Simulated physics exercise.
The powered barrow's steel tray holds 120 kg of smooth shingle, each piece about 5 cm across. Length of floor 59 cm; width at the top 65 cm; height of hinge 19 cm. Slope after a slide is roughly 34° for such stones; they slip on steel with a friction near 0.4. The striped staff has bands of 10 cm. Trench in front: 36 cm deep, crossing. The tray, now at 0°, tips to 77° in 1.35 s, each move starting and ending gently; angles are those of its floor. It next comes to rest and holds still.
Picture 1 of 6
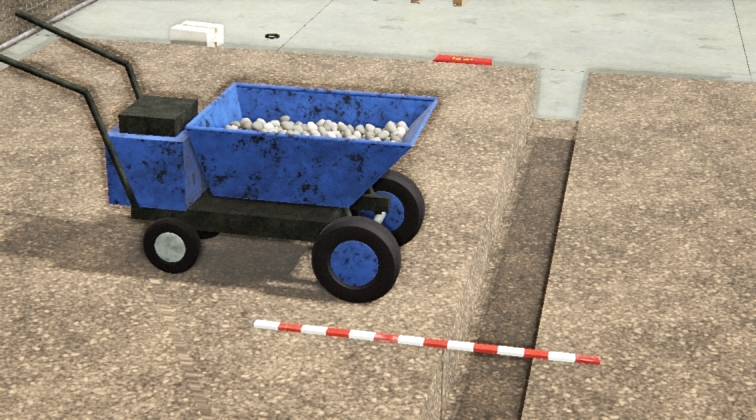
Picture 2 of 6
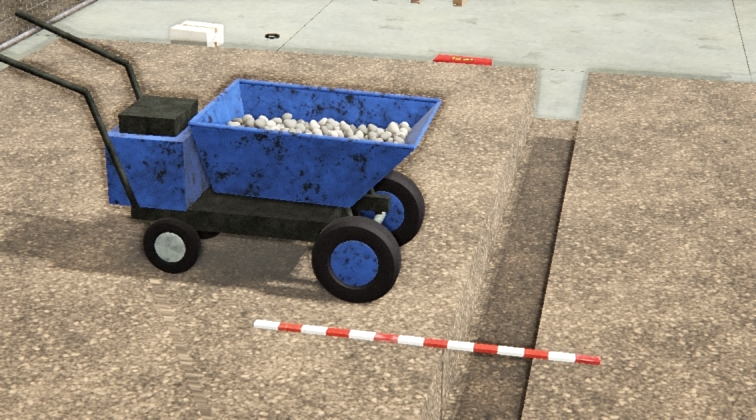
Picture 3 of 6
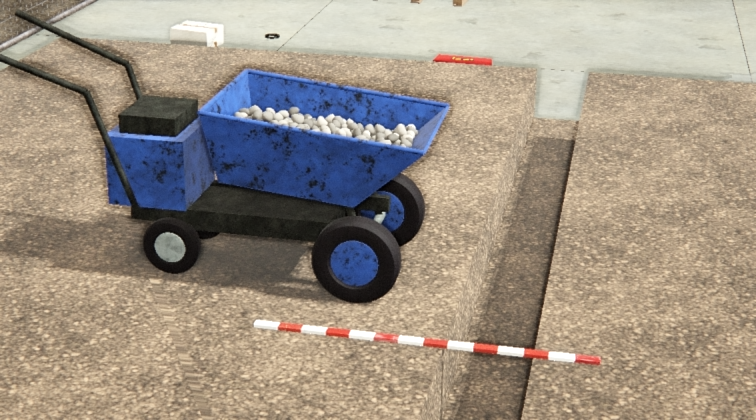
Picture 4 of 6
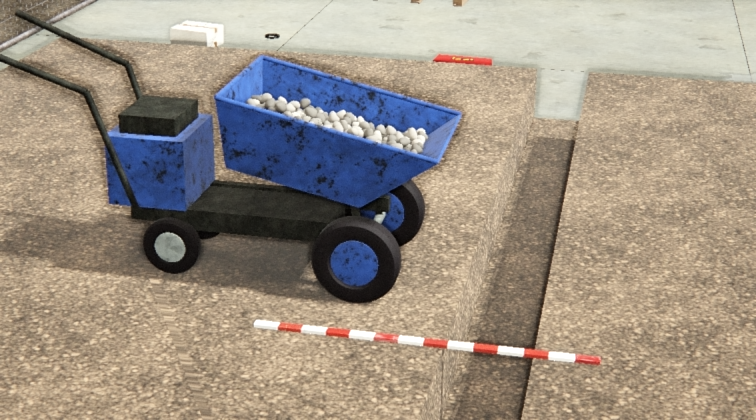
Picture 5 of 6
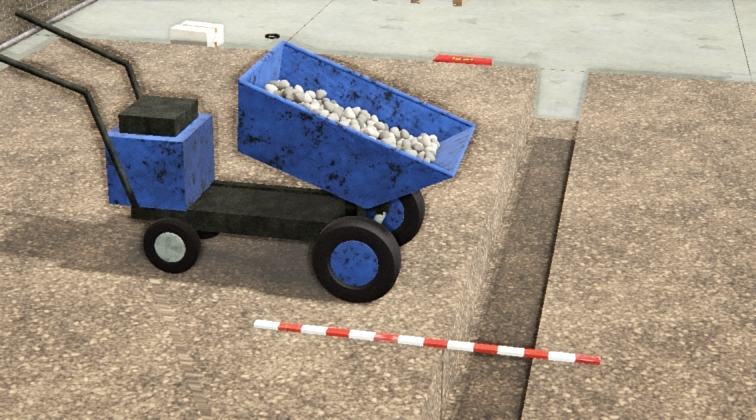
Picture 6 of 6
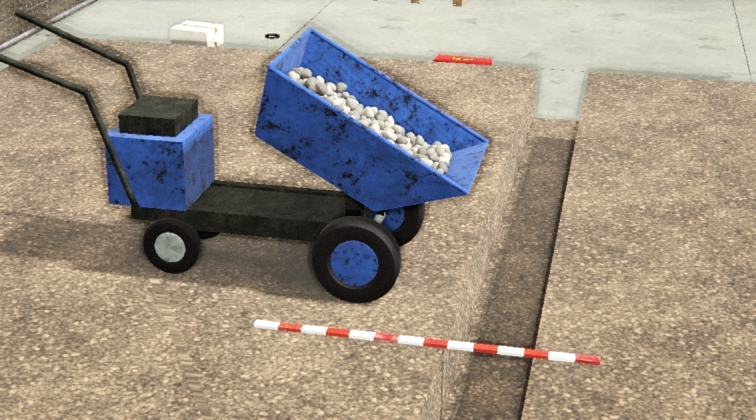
On gravelly ground beside a narrow trench, a blue powered barrow stands behind a red-and-white striped staff, its tray level and loaded with smooth pale stones. The rear of the tray lifts, slowly at first, tilting it steeply down to the right while the stones stay inside and the wheels remain still.
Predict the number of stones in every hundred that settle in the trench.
Close to 65 in a hundred.
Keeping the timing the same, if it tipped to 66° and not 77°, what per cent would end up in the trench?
In that case some 55 per cent.
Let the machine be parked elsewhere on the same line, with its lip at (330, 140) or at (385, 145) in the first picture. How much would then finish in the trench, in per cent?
First place roughly 70%, second roughly 90%.
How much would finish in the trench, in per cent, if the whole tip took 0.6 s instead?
Close to 45 percent, then.
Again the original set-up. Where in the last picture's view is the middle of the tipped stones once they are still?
I'd point somewhere around (528, 342).
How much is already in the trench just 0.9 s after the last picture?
I'd say near 40 per cent at that time.
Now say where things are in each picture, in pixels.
The tray is at 0°, its lip at (411, 146); the top of the load is at (344, 132), in the first frame.
Lip at (414, 148), floor tilted 2°, highest stones at (334, 131), in the second frame.
Lip at (424, 153), floor tilted 6°, highest stones at (261, 117), in the third frame.
The tray is at 12°, its lip at (437, 163); the top of the load is at (270, 105), in the fourth frame.
The tray is at 20°, its lip at (453, 176); the top of the load is at (280, 90), in the fifth frame.
The tray is at 30°, its lip at (467, 193); the top of the load is at (300, 78), in the sixth frame.
Then, 0.4 s after the last picture the floor is at 65°, 100 % in the tray; the foremost stones are at (508, 243).
Then, 0.9 s after the last picture the floor is at 77°, 30 % in the tray, 42 % in the trench, 28 % past the trench; the foremost stones are at (645, 301).
Then, 1.2 s after the last picture the floor is at 77°, 3 % in the tray, 61 % in the trench, 36 % past the trench; the foremost stones are at (744, 310).
Then, 3.2 s after the last picture the floor is at 77°, 0 % in the tray, 65 % in the trench, 35 % past the trench; the foremost stones are past the picture's edge.
